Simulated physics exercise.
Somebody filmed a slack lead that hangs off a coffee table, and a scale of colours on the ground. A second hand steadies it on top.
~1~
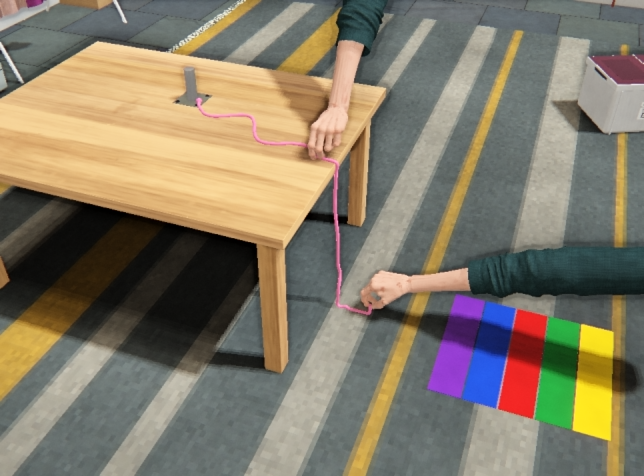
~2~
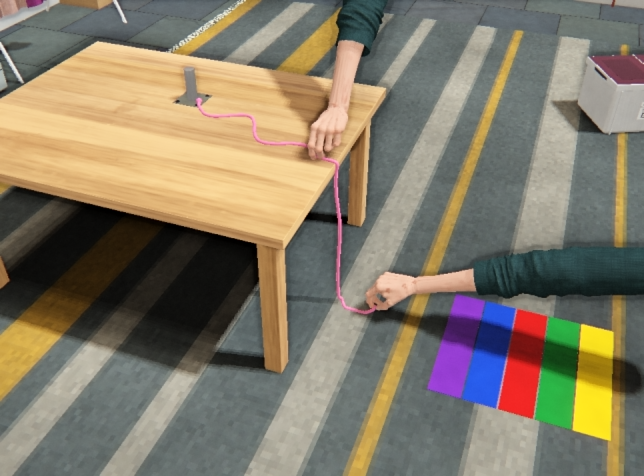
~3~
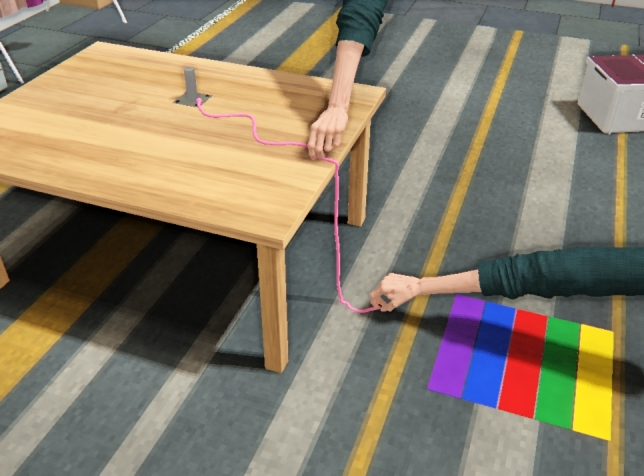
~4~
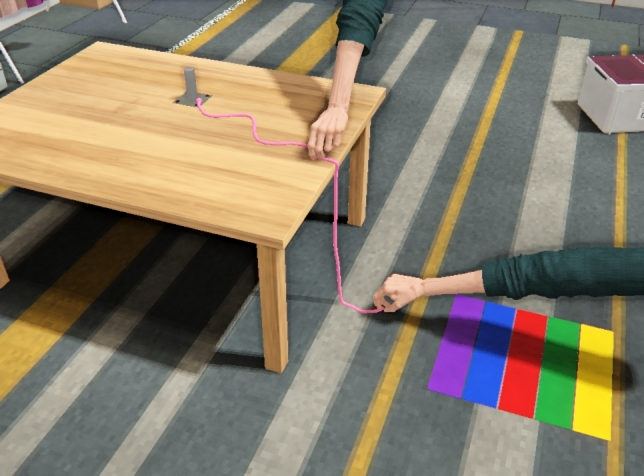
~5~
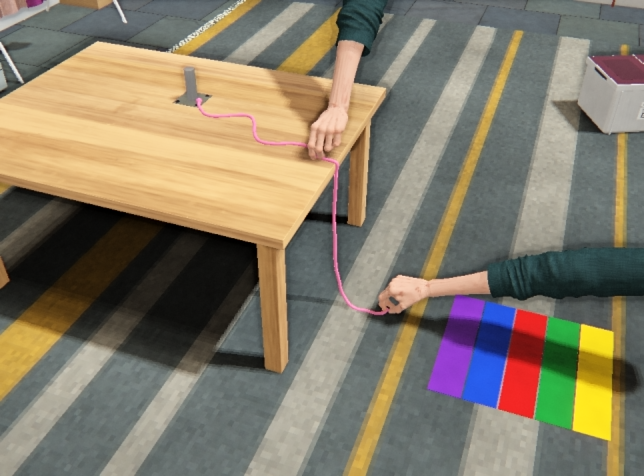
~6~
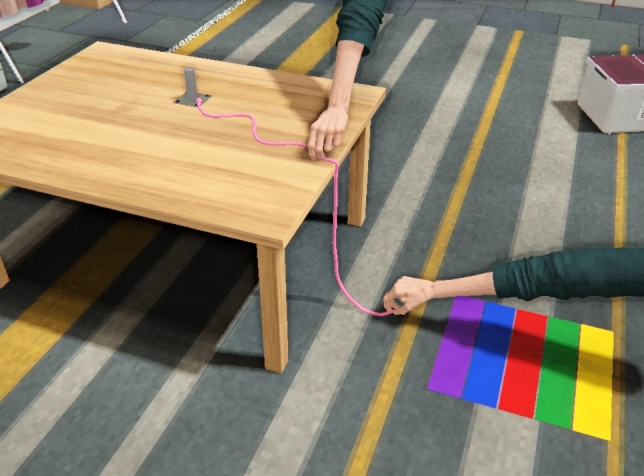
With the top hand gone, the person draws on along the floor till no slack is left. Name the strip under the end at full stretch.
The end stops over the red strip.
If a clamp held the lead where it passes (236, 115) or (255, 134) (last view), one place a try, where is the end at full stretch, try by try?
The places are (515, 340) and (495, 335).
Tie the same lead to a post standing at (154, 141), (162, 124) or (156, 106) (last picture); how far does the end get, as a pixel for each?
In that order: (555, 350), (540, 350) and (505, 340).
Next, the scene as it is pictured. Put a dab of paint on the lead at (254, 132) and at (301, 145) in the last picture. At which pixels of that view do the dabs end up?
At (284, 133), then (334, 152).
Soon after, end near (481, 333); over blue.
Then, end near (513, 341); over red.
At full stretch, end near (533, 346); over red. It gets as far as the red strip.
